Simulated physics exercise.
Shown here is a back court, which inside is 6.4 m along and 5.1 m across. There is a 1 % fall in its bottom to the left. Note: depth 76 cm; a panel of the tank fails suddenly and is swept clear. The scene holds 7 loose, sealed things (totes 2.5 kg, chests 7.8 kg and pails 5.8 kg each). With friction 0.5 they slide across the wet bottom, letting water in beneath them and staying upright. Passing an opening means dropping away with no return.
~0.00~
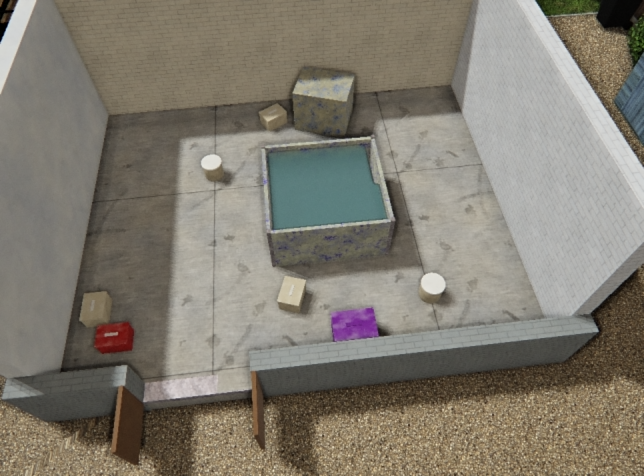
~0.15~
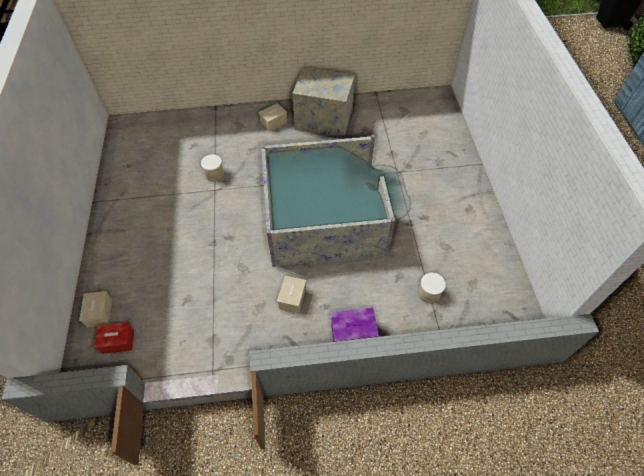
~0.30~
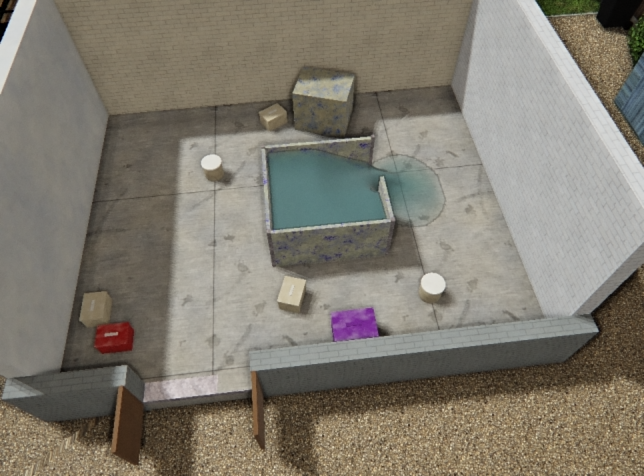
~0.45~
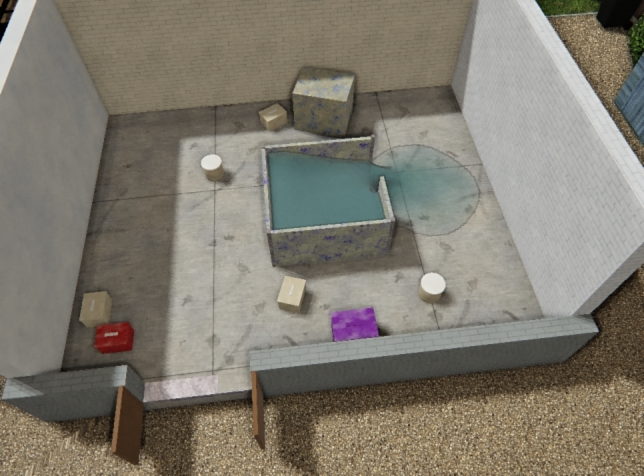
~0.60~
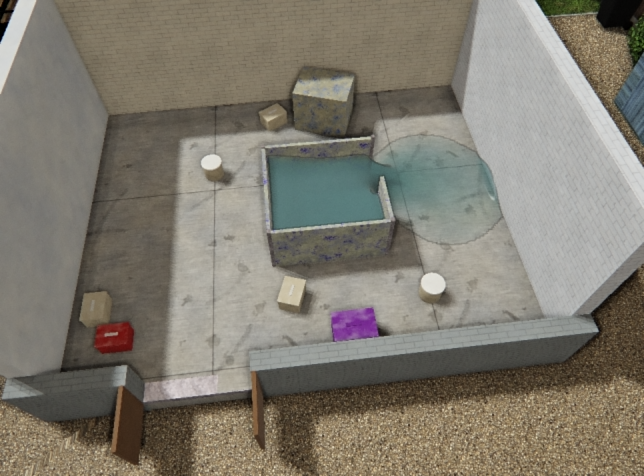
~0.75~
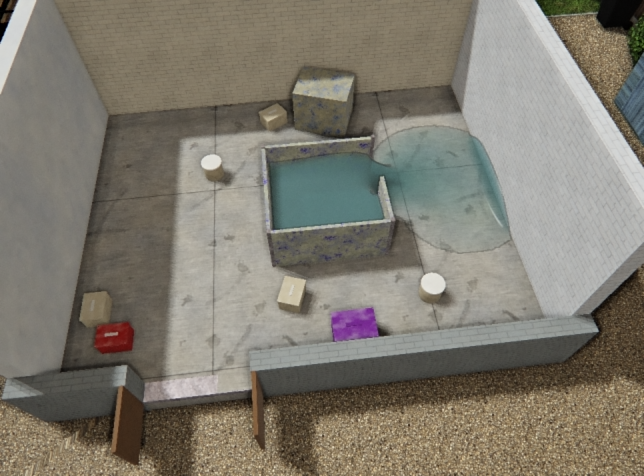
Water pushes out through a gap that opens in the right side of a square stone tank in a walled court. It spreads across the paved floor in a widening rounded sheet, reaching the right wall, while the purple chest, the red tote and the other loose objects stay still.
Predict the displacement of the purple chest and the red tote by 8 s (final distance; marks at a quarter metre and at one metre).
The purple chest ought to be borne away; the red tote ought to budge somewhat.
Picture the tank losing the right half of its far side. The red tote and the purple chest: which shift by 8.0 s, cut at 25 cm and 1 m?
Then the red tote gets carried off, the purple chest ends far away.
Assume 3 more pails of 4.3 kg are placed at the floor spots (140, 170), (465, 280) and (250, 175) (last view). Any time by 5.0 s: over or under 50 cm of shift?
Spot by spot, in turn: Falls short, exceeds it, falls short.
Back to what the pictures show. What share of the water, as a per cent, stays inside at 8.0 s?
Still held: Near 100 %.
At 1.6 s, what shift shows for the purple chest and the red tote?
Close to 0 cm for the first and 0 cm for the second.
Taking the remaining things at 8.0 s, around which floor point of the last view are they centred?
Mean position approx. (163, 249).
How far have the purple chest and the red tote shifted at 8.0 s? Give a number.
My guess is some 350 and 50 cm, respectively.
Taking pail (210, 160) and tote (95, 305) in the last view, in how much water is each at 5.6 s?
I'd put it at 3 cm and 2 cm respectively.
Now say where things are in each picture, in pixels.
In the first picture, the purple chest at (355, 324), on the bottom; the red tote at (112, 335) rests on the ground; water covers 2.3 m2; 0 of 7 have shifted.
In the second picture, the purple chest at (355, 324), on the bottom; the red tote at (112, 335) rests on the ground; water covers 2.9 m2; 0 of 7 have shifted.
In the third picture, the purple chest at (355, 324), on the bottom; the red tote at (112, 335), on the bottom; 3.7 m2 under water; 0 of 7 have shifted.
In the fourth picture, the purple chest at (355, 324), on the bottom; the red tote at (112, 335), on the bottom; water covers 4.8 m2; 0 of 7 have shifted.
In the fifth picture, the purple chest at (355, 324), on the bottom; the red tote at (112, 335), on the bottom; 5.8 m2 under water; 0 of 7 have shifted.
In the sixth picture, the purple chest at (355, 324), on the bottom; the red tote at (112, 335) rests on the ground; 6.5 m2 under water; 0 of 7 have shifted.
After 1.6 s the purple chest is near (355, 324), 0.0 m from its start, aground; the red tote is near (112, 335), 0.0 m from its start, aground; 0 of 7 are out; 0 afloat.
After 3.6 s the purple chest is near (298, 313), 0.7 m from its start, aground; the red tote is near (112, 335), 0.0 m from its start, aground; 0 of 7 are out; 0 afloat.
After 5.6 s the purple chest is near (123, 304), 3.0 m from its start, afloat; the red tote is near (77, 334), 0.4 m from its start, afloat; 0 of 7 are out; 4 afloat.
After 8.0 s the purple chest is near (105, 299), 3.3 m from its start, afloat; the red tote is near (73, 320), 0.5 m from its start, afloat; 0 of 7 are out; 5 afloat.
